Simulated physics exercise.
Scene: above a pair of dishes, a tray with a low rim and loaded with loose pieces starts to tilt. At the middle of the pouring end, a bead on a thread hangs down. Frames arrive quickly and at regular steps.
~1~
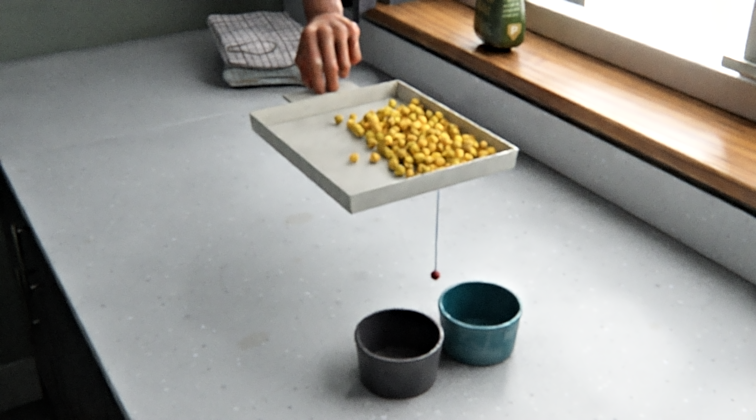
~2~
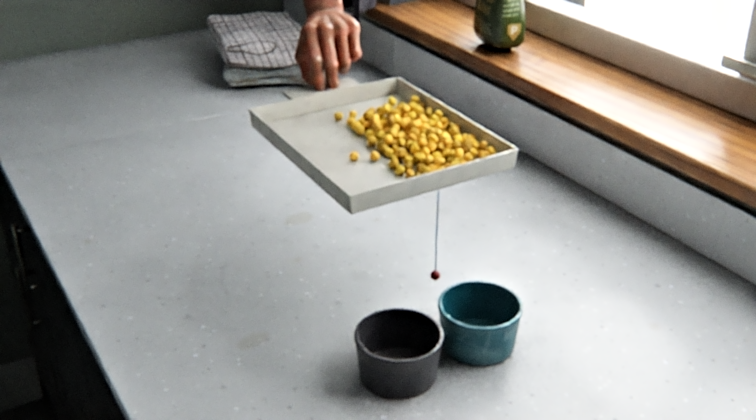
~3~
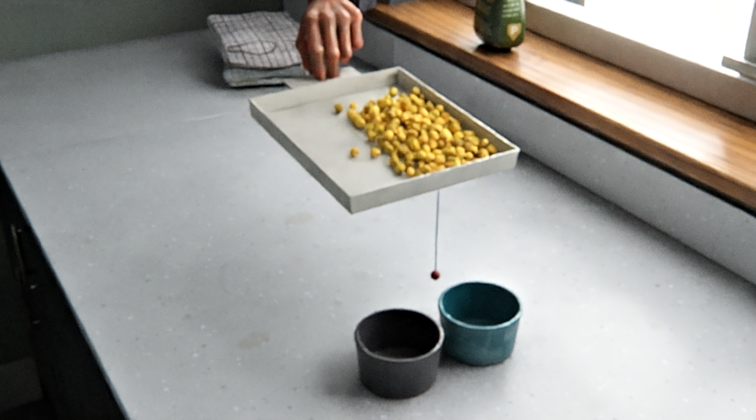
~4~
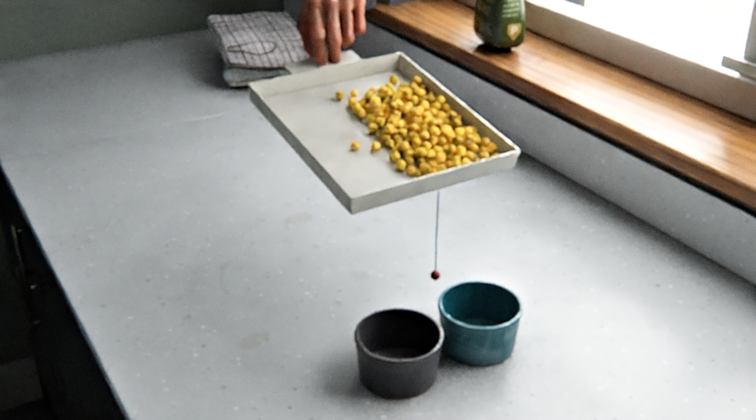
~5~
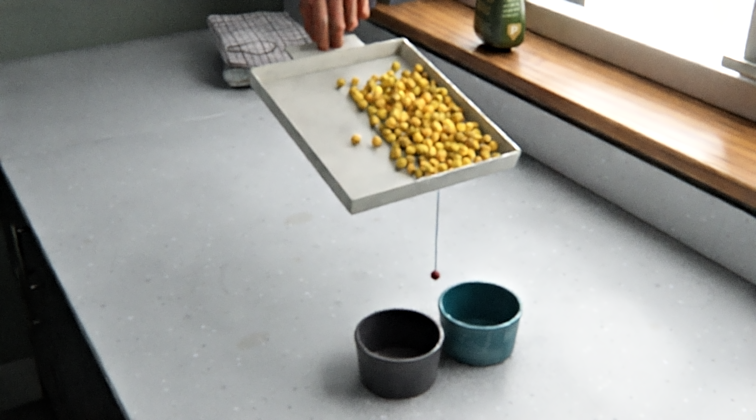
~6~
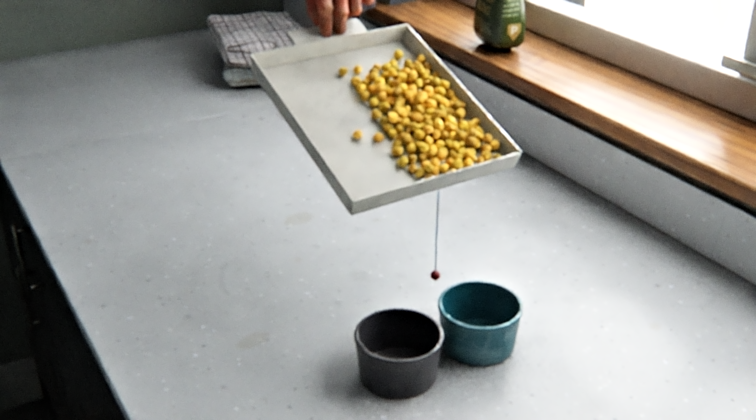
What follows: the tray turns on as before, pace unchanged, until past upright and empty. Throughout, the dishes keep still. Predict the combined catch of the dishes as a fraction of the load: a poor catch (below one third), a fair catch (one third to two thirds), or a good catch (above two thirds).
Between the two of them they take in a middle share, a third to two thirds.
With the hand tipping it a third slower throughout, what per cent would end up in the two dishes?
I'd say 60 percent or thereabouts.
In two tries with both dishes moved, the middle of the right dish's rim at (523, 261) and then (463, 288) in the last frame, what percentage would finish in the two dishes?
The first position comes out at 0 per cent, the other at 20 per cent.
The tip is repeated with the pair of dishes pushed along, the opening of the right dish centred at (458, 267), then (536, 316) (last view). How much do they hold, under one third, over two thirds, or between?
The two tries give, in order: Under a third; between a third and two thirds.
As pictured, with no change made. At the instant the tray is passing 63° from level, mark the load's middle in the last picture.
Roughly at (455, 148).
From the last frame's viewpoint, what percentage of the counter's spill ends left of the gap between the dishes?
Near 10 in a hundred.
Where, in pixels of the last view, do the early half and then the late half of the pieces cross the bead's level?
I'd place the first part at (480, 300) and the rest at (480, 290).
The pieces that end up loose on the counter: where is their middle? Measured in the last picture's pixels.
Once everything settles, the pieces are centred near (541, 369).
Just after the last frame, tray tipped steeply; almost all on the tray; just a few in the left dish; about a tenth in the air.
A moment on, tray tipped past a quarter turn; the larger part on the tray; just a few in the left dish; about a tenth in the right dish; about a tenth outside both; just a few in the air.
Further on, tray tipped past a quarter turn; roughly a quarter in the left dish; roughly a third in the right dish; roughly half outside both.
When it is over, tray tipped past a quarter turn; roughly a quarter in the left dish; roughly a third in the right dish; roughly half outside both.
